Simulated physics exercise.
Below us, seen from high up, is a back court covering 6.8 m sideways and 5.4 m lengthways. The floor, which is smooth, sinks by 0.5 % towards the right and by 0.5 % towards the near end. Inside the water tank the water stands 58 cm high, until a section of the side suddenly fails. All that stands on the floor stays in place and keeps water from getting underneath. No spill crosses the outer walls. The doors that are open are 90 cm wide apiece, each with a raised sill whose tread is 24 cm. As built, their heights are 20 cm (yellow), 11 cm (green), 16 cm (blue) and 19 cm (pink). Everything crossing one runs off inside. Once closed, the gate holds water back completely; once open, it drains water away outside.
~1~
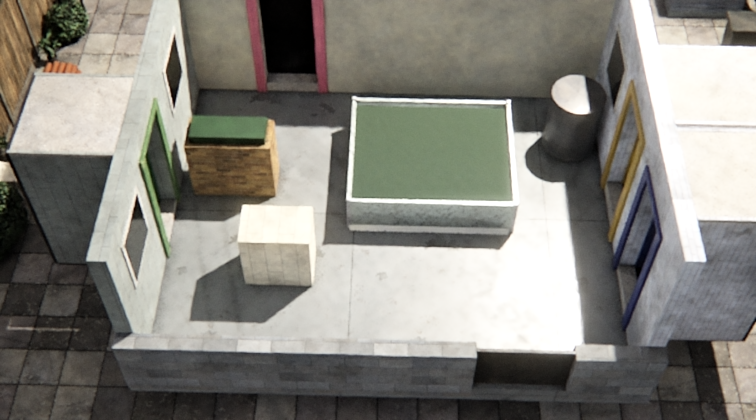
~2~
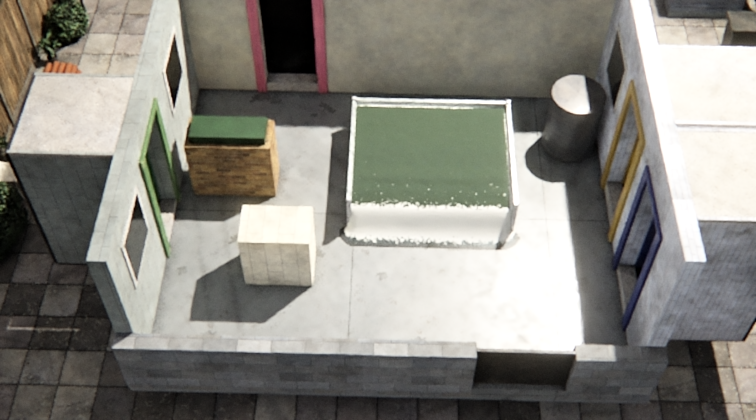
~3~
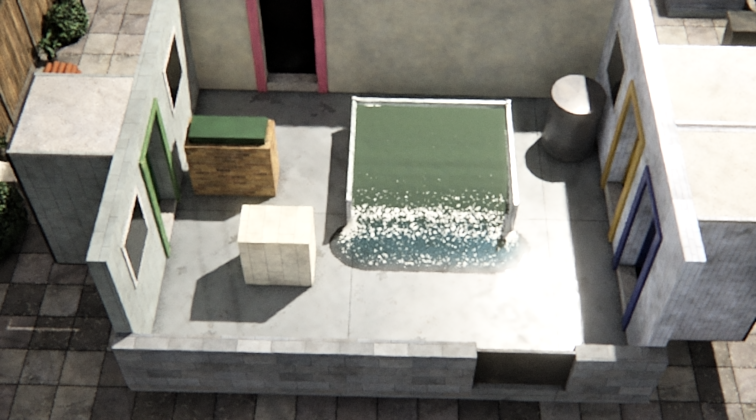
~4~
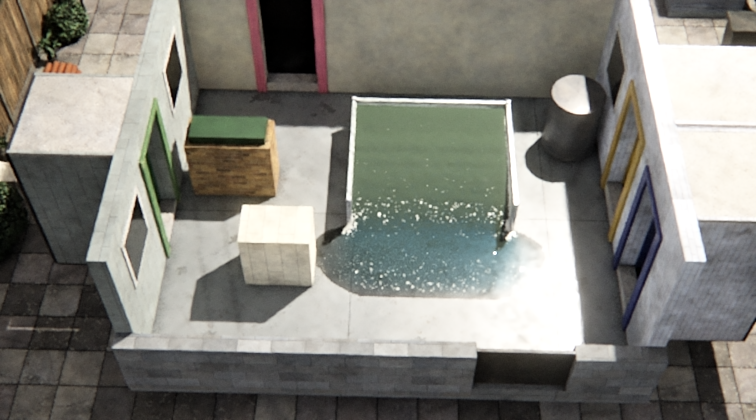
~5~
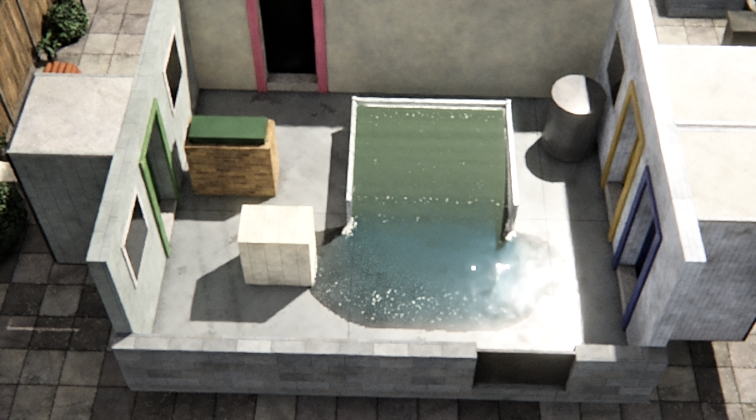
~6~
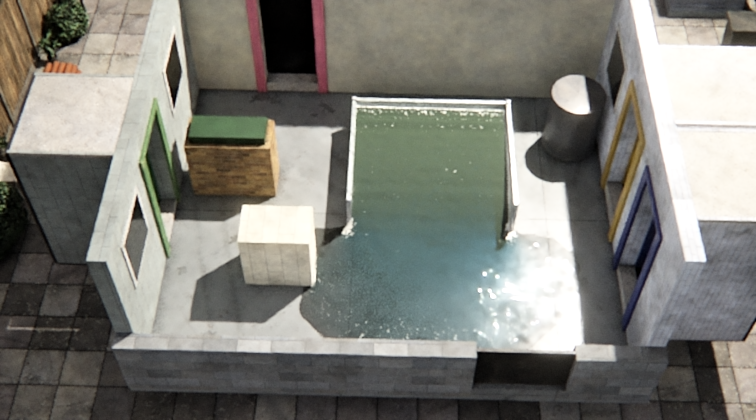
The clip opens on a walled court seen from above, a rectangular tank of still, greenish water standing among a pale block, a wooden box and a grey cylinder. The tank's near side gives way to water, which pours out in white froth, then spreads across the floor toward the near wall, passing beside the pale block.
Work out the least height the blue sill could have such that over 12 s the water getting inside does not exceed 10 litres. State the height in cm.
The least height is about 19 cm.
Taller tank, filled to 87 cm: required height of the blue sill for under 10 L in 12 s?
Roughly 29 cm high.
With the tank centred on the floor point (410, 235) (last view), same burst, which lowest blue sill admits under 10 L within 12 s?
Then close to 23 cm.
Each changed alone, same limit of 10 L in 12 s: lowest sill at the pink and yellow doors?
You'd want about 7.5 centimetres at pink and about 12.5 centimetres at yellow.
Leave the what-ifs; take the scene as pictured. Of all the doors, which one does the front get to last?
It's the pink one.
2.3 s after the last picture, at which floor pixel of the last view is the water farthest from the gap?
Lab note: Front tip approx. (147, 363).
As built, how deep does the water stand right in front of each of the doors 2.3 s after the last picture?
Yellow door 2 cm, green door 1 cm, blue door 19 cm, pink door 0 cm.
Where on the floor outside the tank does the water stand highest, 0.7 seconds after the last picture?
Look close to (417, 359).
Then, 0.7 s after the last picture water covers 35 % of the floor, deepest (40 cm) near (417, 359); it has not reached the blue door.
Then, 2.3 s after the last picture water covers 50 % of the floor, deepest (40 cm) near (624, 377); 19 cm at the blue door, 2 litres in over its 16 cm sill.
Then, 11.3 s after the last picture water covers 95 % of the floor, deepest (14 cm) near (609, 365); 12 cm at the blue door, 25 litres in over its 16 cm sill.
At the blue door as built, the water peaked near 21 cm, 2.9 s after the last picture.
With a sill of 16 cm, 25 litres would have come in within the 12 s; with 22 cm, 3 litres. So under 10 litres takes about 19 cm.
